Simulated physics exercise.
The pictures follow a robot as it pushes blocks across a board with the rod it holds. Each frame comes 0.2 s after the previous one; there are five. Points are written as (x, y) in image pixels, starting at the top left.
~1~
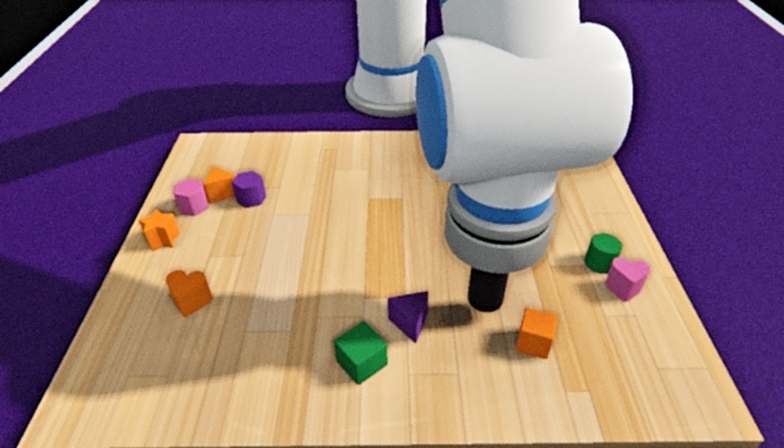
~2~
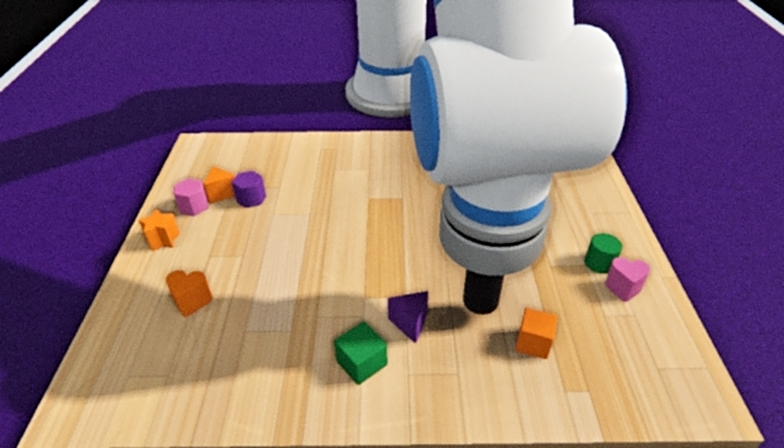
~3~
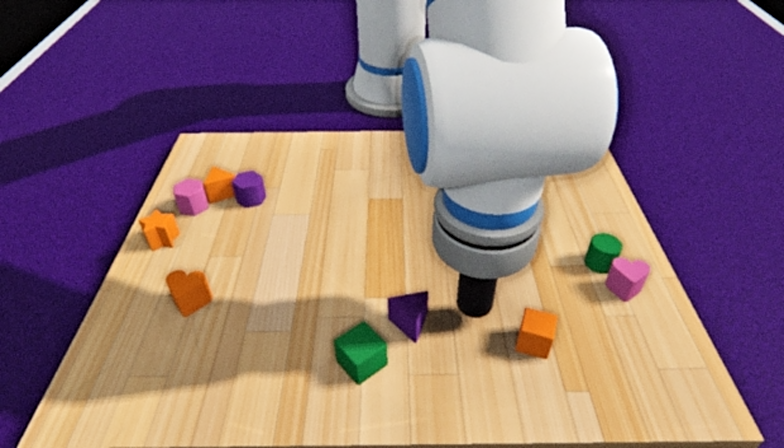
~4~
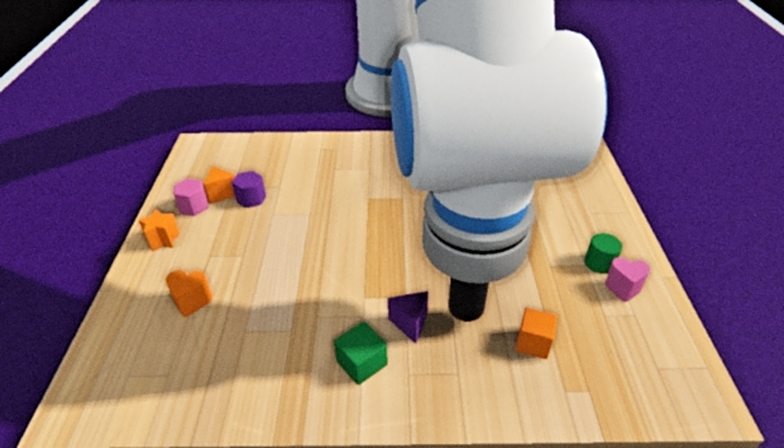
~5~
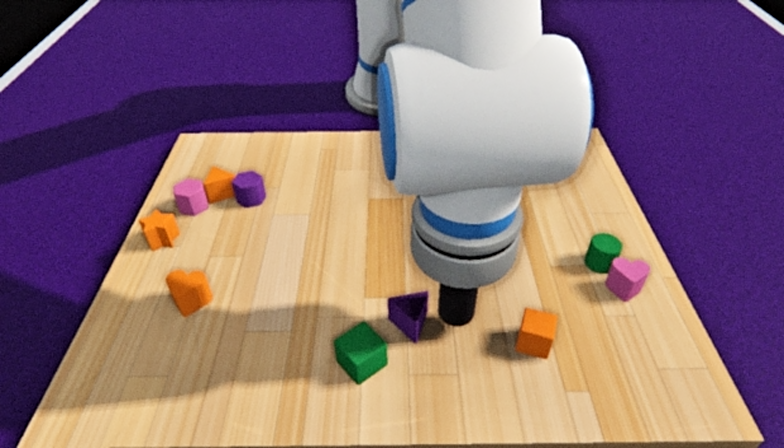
A white robot arm with a black rod moving slowly left over a wooden board of scattered coloured blocks, touching none.
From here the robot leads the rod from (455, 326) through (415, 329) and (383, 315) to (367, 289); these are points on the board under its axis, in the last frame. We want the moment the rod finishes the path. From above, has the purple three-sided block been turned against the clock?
Short answer: Yes.
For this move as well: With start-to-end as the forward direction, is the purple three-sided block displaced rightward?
No - that is not the case.
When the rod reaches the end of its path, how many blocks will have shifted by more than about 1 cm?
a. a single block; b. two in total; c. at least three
That would be a.
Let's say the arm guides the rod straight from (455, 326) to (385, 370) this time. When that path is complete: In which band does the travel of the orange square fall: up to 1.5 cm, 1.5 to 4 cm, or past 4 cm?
The move is short, under 1.5 cm.
The first path, step by step. One third of the way, rod at (415, 316); purple three-sided block at (384, 303).
Two thirds of the way, rod at (382, 303); purple three-sided block at (350, 296), turned 25° anticlockwise.
At the end, rod at (366, 277); green square still; purple three-sided block at (346, 292), turned 45° anticlockwise.
